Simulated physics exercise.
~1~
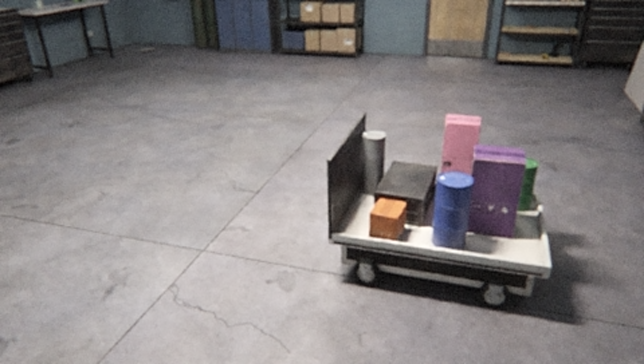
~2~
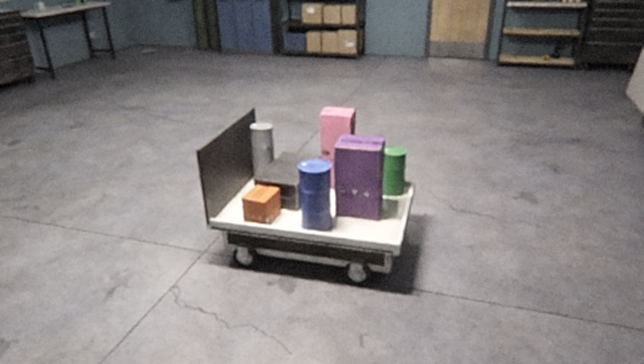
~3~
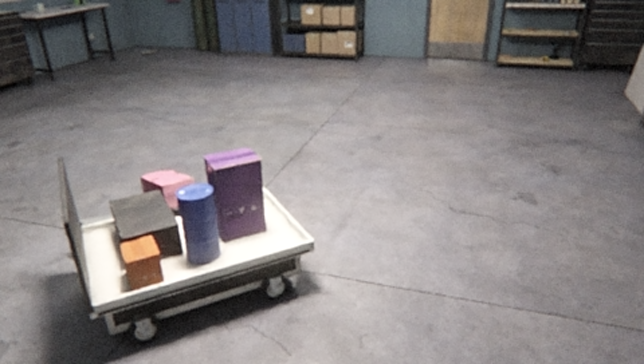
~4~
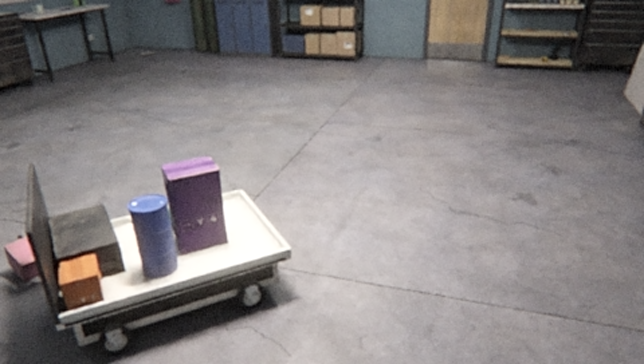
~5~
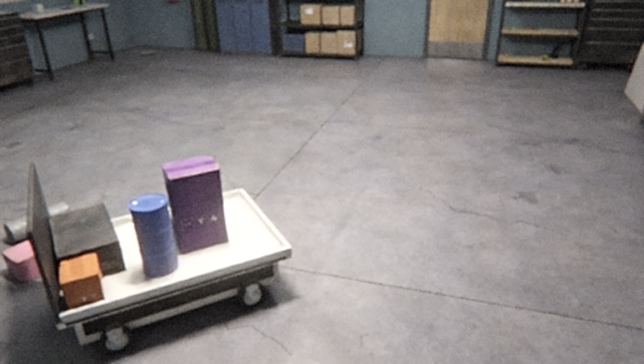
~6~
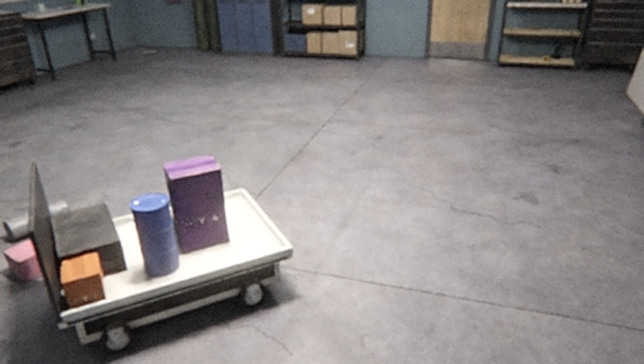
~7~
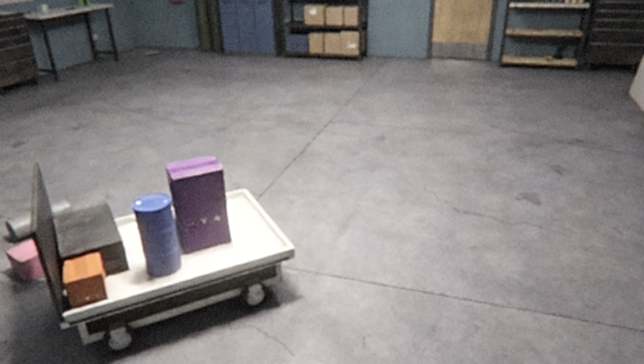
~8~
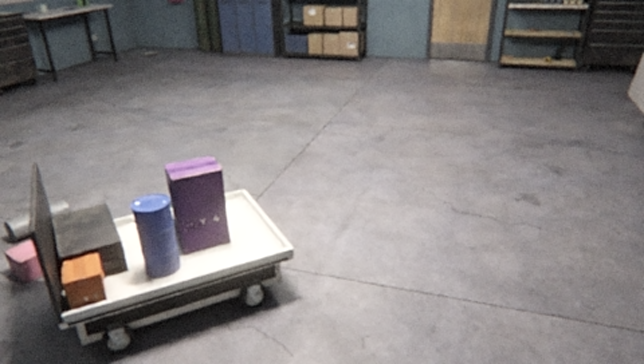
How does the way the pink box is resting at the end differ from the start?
At the start the pink box stands upright on the cart, but at the end it is lying on its side.
